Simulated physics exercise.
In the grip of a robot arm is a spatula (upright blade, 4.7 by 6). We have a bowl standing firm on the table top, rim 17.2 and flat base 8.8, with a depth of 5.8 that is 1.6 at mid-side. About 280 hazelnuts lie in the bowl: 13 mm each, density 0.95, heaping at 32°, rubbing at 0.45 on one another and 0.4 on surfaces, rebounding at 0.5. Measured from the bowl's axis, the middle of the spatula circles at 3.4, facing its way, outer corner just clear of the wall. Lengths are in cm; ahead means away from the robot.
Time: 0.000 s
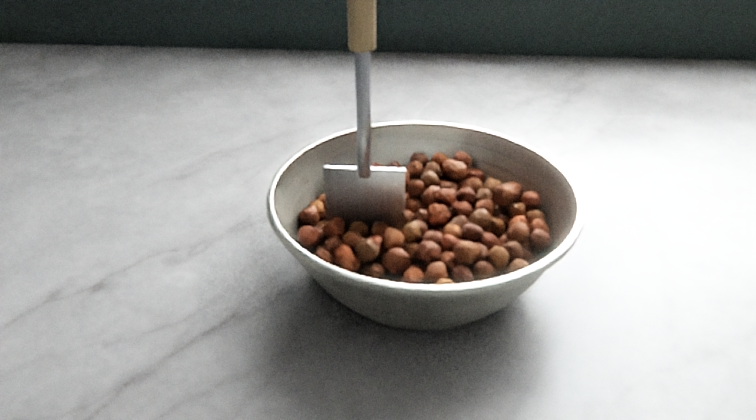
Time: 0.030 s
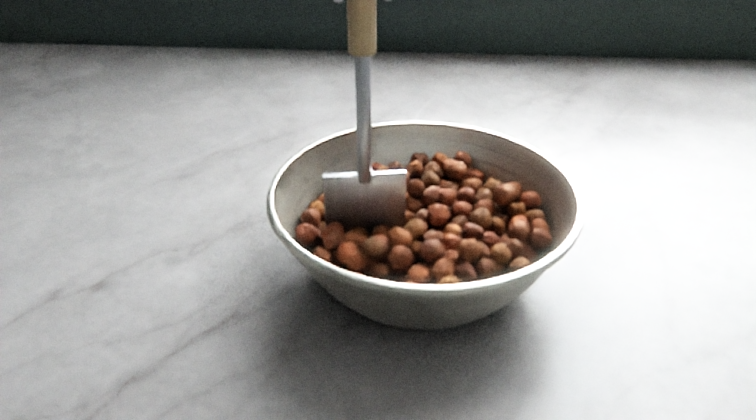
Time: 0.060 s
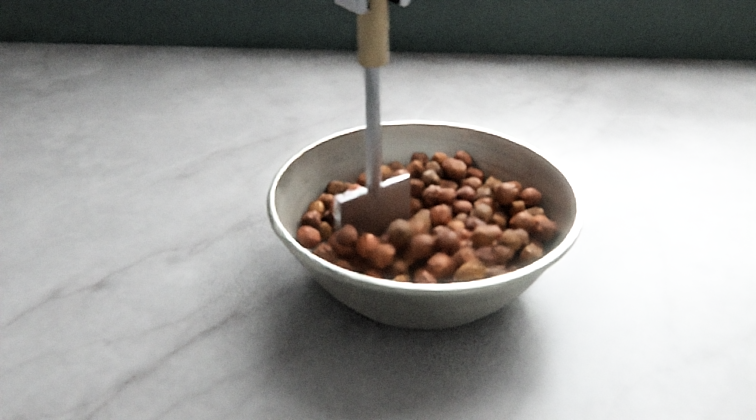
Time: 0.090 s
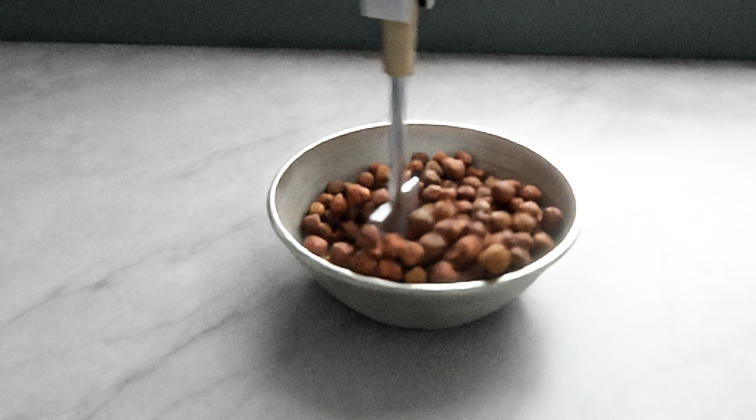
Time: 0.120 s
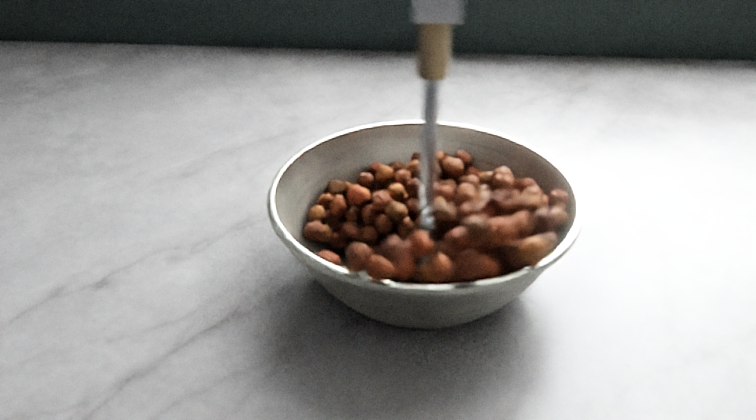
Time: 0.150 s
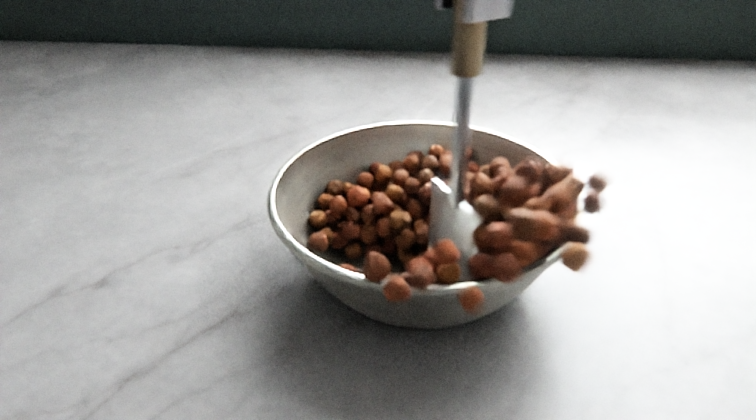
Robotic arm sweeping an upright metal spatula rightward through a bowl of hazelnuts, pushing some up and over the right rim.
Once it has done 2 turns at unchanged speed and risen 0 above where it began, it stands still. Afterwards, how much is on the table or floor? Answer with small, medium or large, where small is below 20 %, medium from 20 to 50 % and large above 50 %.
It is large.
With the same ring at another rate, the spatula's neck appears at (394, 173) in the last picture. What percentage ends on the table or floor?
Close to 35 in a hundred.
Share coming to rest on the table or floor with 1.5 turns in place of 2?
I'd reckon near 55 per cent.
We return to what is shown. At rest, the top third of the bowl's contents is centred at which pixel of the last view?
Estimated centre: (344, 264).
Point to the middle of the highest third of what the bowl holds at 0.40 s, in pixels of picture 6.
Upper-third centre: Approx. (317, 195) px.
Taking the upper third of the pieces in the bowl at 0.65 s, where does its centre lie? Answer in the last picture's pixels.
Estimated centre: (487, 169).
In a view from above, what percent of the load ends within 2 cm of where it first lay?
Around 5 in a hundred, roughly.
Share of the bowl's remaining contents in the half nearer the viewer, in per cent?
About 65 per cent.
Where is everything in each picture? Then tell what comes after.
The first picture shows spatula neck at (364, 144), 0° round; upper third of the load around (437, 221), from x 310 to 540, top at y 160; 284 in the bowl.
The second picture shows spatula neck at (364, 150), 11° round; upper third of the load around (435, 226), from x 310 to 540, top at y 160.
The third picture shows spatula neck at (374, 163), 37° round; upper third of the load around (441, 234), from x 310 to 545, top at y 160.
The fourth picture shows spatula neck at (397, 173), 66° round; upper third of the load around (450, 235), from x 310 to 550, top at y 160.
The fifth picture shows spatula neck at (428, 177), 94° round; upper third of the load around (483, 228), from x 315 to 560, top at y 160; 282 in the bowl, 2 in flight or on the tool.
The sixth picture shows spatula neck at (458, 174), 122° round; upper third of the load around (514, 210), from x 320 to 595, top at y 155; 273 in the bowl, 11 in flight or on the tool.
By 0.40 s, 353° round, highest piece 9 above the table; 177 in the bowl, 78 on the table or floor, 29 in flight or on the tool.
By 0.65 s, 225° round, highest piece 9 above the table; 145 on the table or floor, 130 in the bowl, 9 in flight or on the tool.
By 0.97 s, 0° round, highest piece 6 above the table; 168 on the table or floor, 116 in the bowl.
By 1.67 s, 0° round, highest piece 5 above the table; 168 on the table or floor, 116 in the bowl.
Final count, 168 on the table or floor, 116 in the bowl. That is 59 % on the table or floor.
